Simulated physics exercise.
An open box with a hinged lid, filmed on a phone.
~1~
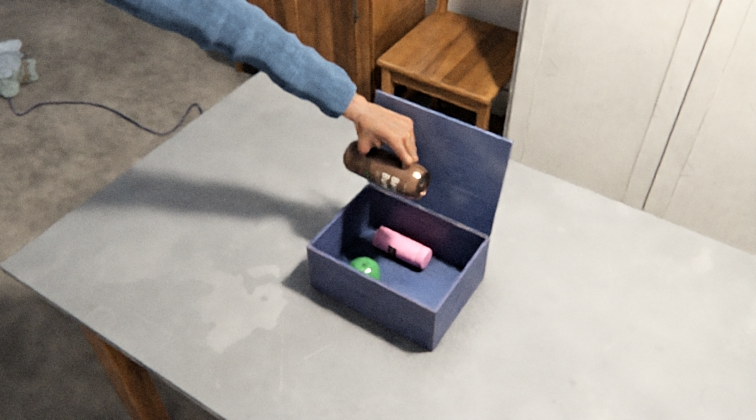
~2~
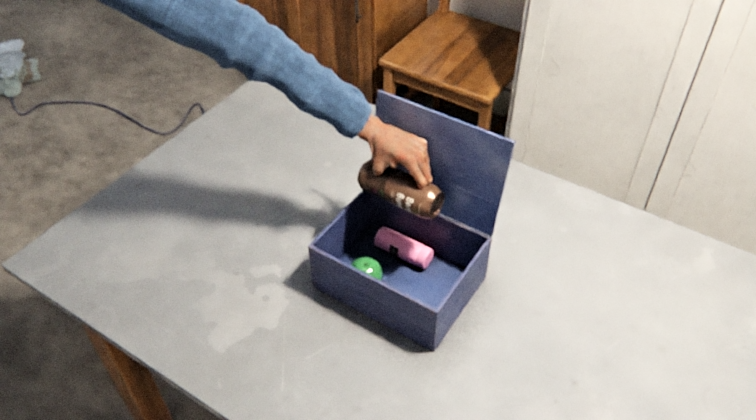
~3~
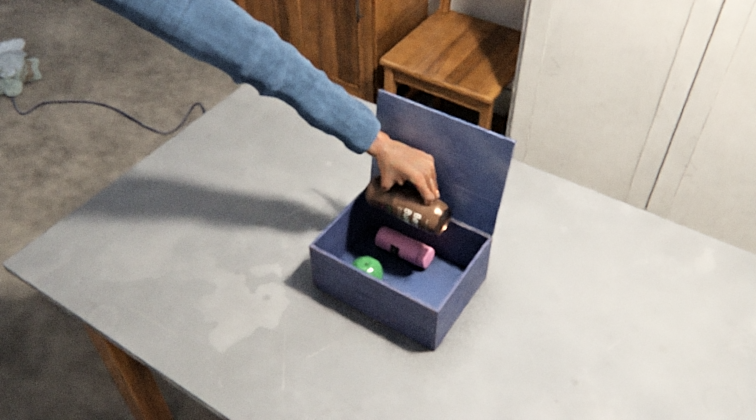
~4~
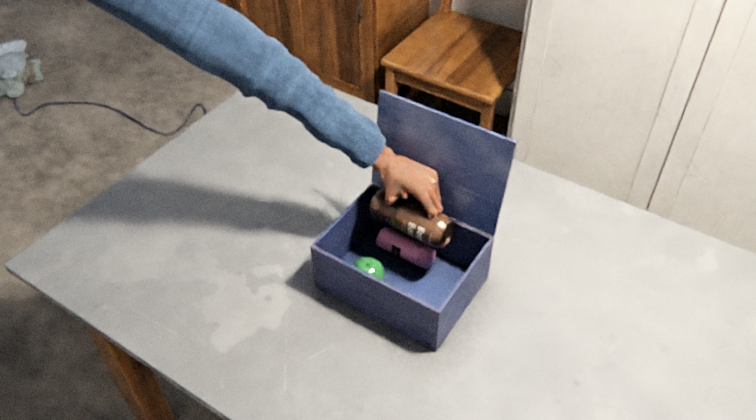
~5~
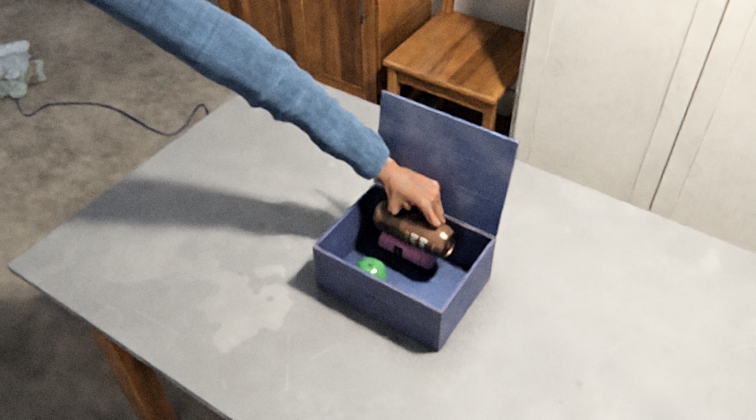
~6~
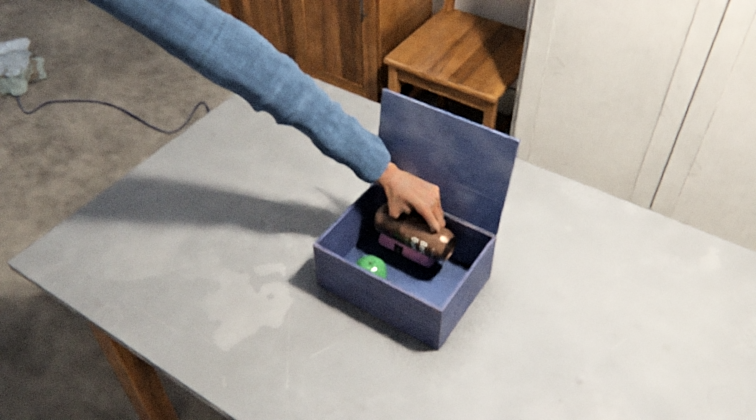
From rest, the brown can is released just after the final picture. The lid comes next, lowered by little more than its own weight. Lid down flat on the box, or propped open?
Down flat.
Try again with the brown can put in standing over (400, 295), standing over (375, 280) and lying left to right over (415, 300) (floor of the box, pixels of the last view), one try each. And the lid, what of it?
With the first placement it remains raised; with the second it settles down; with the third it settles down.
Then, 1.30 s on from there, lid 78° above the rim; brown can shifted about its own width near (399, 264); green apple shifted a little.
Then, 2.00 s on from there, lid 21° above the rim; brown can shifted about its own width near (399, 264); green apple shifted a little.
In the end, lid shut; moved from the start, brown can; the other 2 unmoved. At the end, from the last picture's camera, brown can near (399, 263).
